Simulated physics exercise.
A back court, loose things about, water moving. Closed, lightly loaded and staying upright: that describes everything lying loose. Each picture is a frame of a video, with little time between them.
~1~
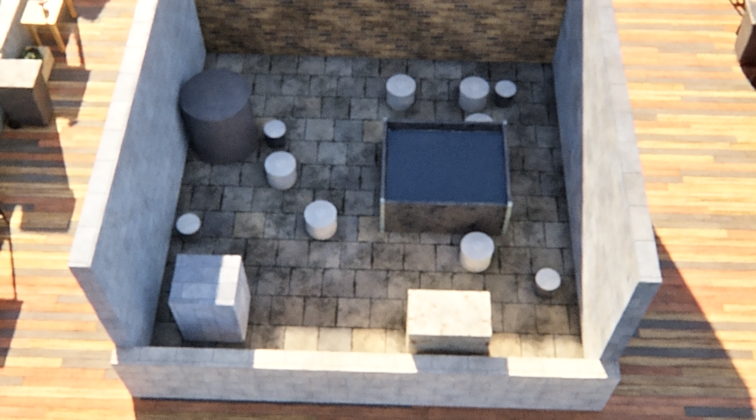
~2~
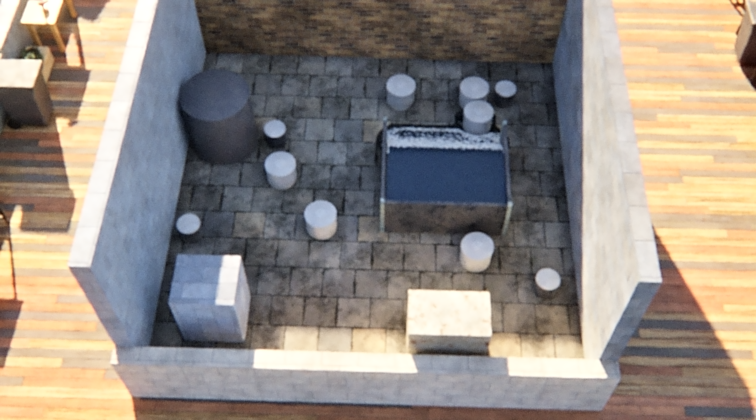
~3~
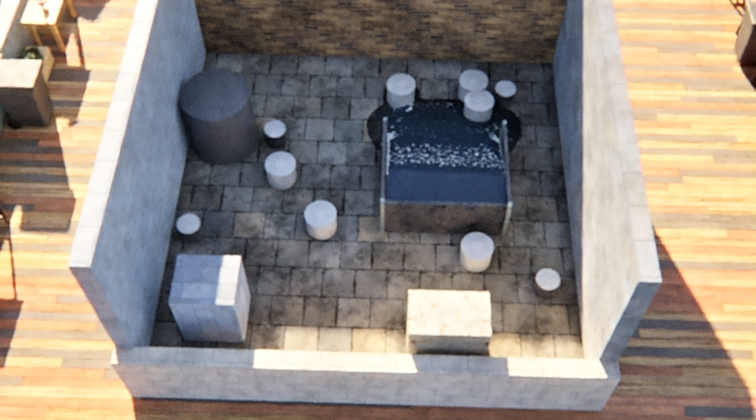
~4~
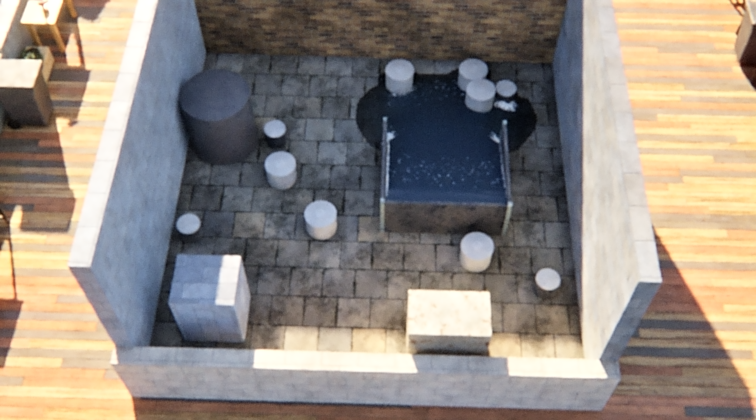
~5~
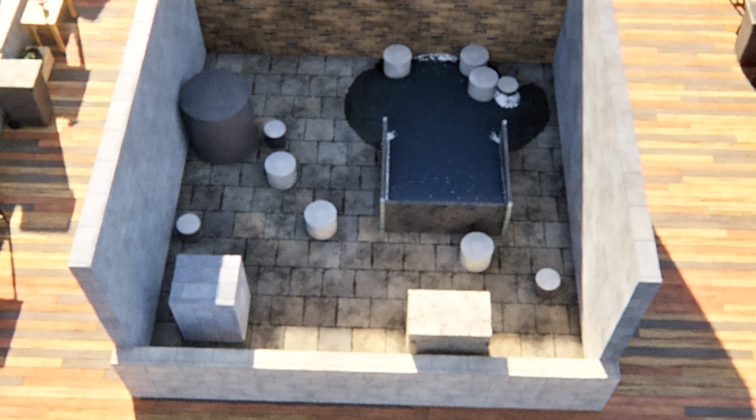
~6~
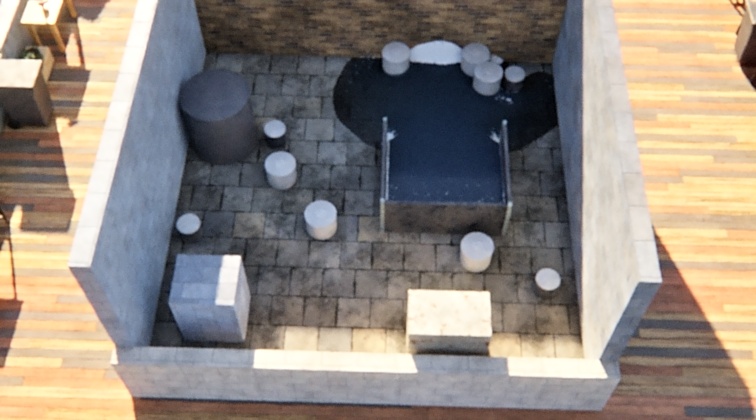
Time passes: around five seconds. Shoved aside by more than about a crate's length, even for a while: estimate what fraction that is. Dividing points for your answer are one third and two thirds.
Answer: A share of two thirds or more.
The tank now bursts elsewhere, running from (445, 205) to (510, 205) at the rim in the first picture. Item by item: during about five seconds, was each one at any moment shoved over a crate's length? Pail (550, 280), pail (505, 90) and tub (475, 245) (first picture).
Travels that far, travels that far, travels that far.
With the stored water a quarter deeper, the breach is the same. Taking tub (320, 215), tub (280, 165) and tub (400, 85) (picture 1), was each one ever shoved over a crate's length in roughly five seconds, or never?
In the order asked: Below that distance, over that distance and over that distance.
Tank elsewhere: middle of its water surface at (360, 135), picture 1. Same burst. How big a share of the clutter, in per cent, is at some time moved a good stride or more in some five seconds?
Close to 80 %.
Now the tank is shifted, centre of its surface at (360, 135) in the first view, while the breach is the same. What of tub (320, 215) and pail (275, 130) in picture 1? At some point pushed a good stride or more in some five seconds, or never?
Taking them in the order you gave, the first did not get there and the second got carried that far.
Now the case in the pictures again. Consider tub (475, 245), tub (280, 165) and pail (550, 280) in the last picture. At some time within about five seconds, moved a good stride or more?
Listed order gives below that mark, then past that mark, and lastly past that mark.
A moment on, 4 of 10 are well off their spots; 4 afloat.
Next, 4 of 10 are well off their spots; 4 afloat.
Later, 5 of 10 are well off their spots; 4 afloat.
In the end, 7 of 10 are well off their spots, and 7 have been at some point; 5 afloat.
